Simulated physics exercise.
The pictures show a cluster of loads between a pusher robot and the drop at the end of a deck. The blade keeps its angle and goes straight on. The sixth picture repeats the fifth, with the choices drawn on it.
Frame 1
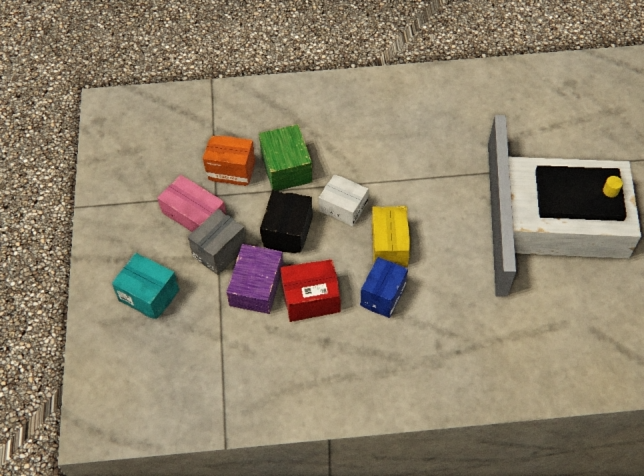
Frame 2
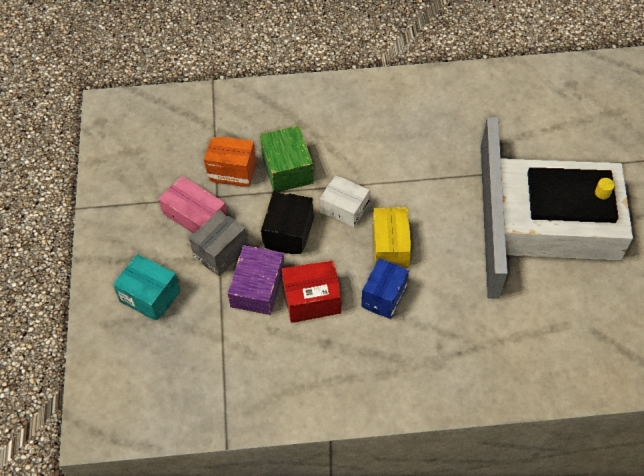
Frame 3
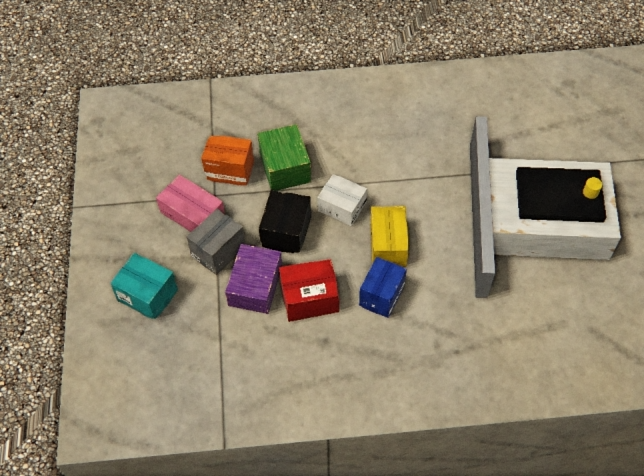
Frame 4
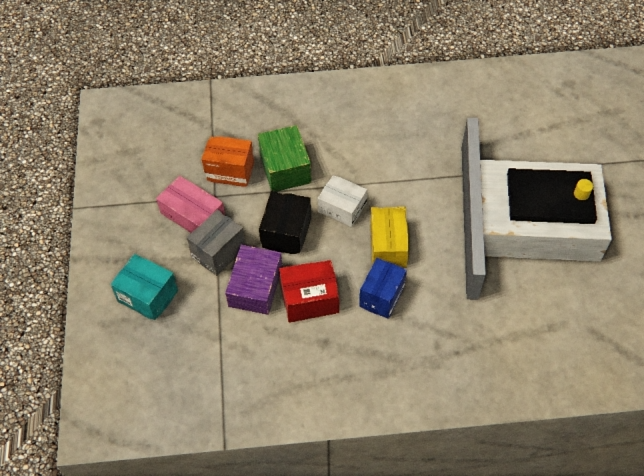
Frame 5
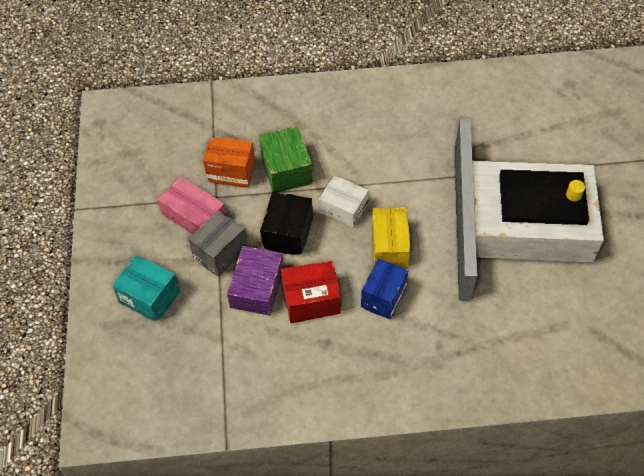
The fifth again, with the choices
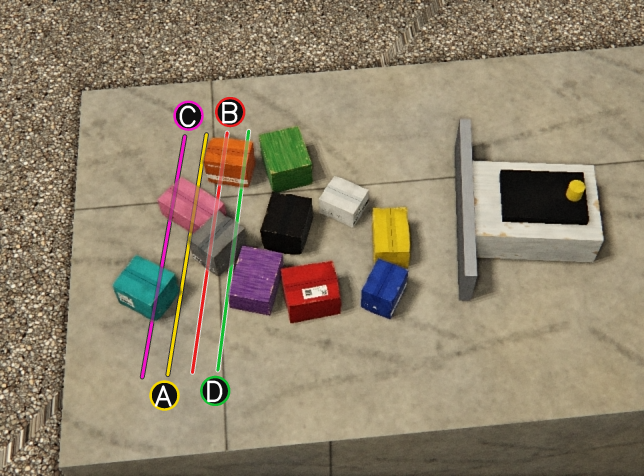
On a pale stone deck bordered by pebbled ground, a loose cluster of coloured boxes sits to the left of a white robot with a wide grey pusher plate. The robot slides slowly and steadily left, narrowing the gap a little, while the boxes stay still and untouched.
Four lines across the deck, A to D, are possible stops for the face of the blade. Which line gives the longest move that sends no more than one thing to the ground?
Up to line A.
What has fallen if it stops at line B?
The turquoise box.
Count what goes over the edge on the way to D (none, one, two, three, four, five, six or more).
In all, none.
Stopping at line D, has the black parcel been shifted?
Yes.
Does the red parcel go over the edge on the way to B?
By then, no.
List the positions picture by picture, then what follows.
In the first frame, red parcel (311, 290); turquoise box (146, 287); white parcel (344, 200).
In the second frame, robot (566, 193); pink box (194, 209).
In the third frame, robot (554, 193); grey box (217, 242).
In the fourth frame, robot (544, 194); blue box (383, 288).
In the fifth frame, robot (537, 195); orange box (230, 162); black parcel (287, 224); red parcel (311, 292).
On the marked copy, A at (189, 245); B at (211, 243); C at (165, 247); D at (235, 241).
With A. Early on, robot (437, 204); blue box (342, 296); red parcel (298, 291).
Further on, robot (335, 213); turquoise box (103, 292); purple crate (148, 297).
At the end, robot (256, 220); turquoise box over the edge; purple crate (69, 304); one fallen.
As for the rest, B is within the limit but short; C drops four; D is within the limit but short.
